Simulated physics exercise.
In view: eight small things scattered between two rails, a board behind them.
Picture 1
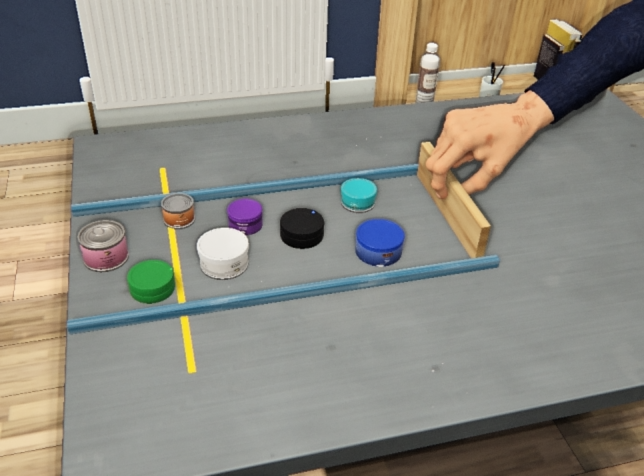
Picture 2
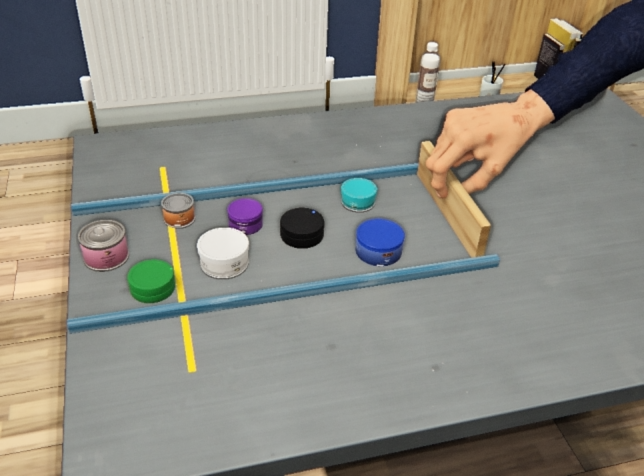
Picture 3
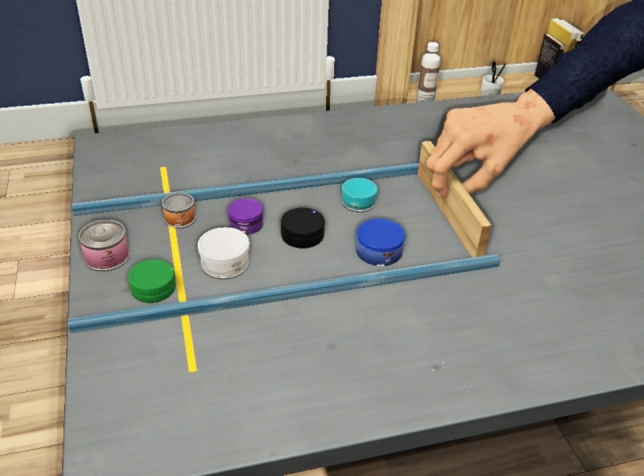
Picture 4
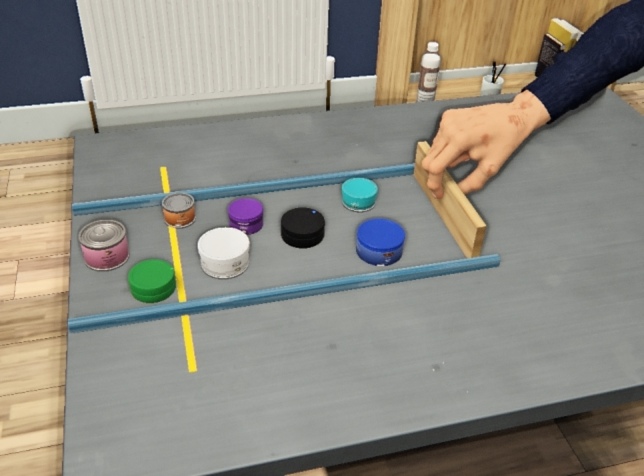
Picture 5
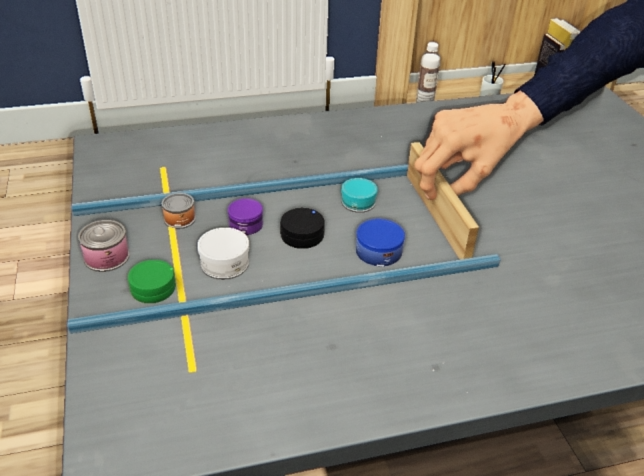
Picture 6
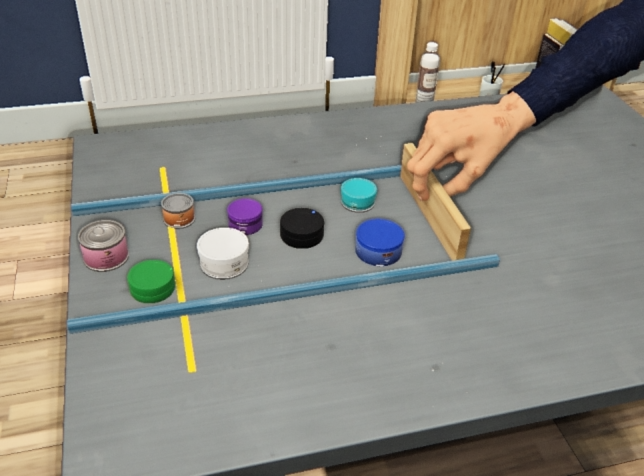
The clip opens on eight small round pots and lids scattered between two blue rails on a grey table, with a yellow strip crossing at the left. A hand holds a wooden board still at the right, then slides it slightly left while the pots stay in place.
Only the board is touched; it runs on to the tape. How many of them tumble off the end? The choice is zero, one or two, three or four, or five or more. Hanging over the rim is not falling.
The number that fall off is zero.
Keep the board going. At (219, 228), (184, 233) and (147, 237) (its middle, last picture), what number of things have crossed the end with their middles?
Past the end: 0, 0 and 1.
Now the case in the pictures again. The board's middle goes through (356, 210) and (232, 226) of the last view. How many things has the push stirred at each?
At the one place 2, at the other 7.
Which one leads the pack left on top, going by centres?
The pink pot ends nearest.
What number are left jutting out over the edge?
It comes to 1.
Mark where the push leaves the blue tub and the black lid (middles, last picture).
First (153, 277), then (151, 245).
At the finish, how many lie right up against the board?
That makes 3.
Early on, none off yet; pink pot at rest near (104, 246); green lid at rest near (152, 282); orange pot at rest near (178, 211).
Finally, the number that fall off is zero.
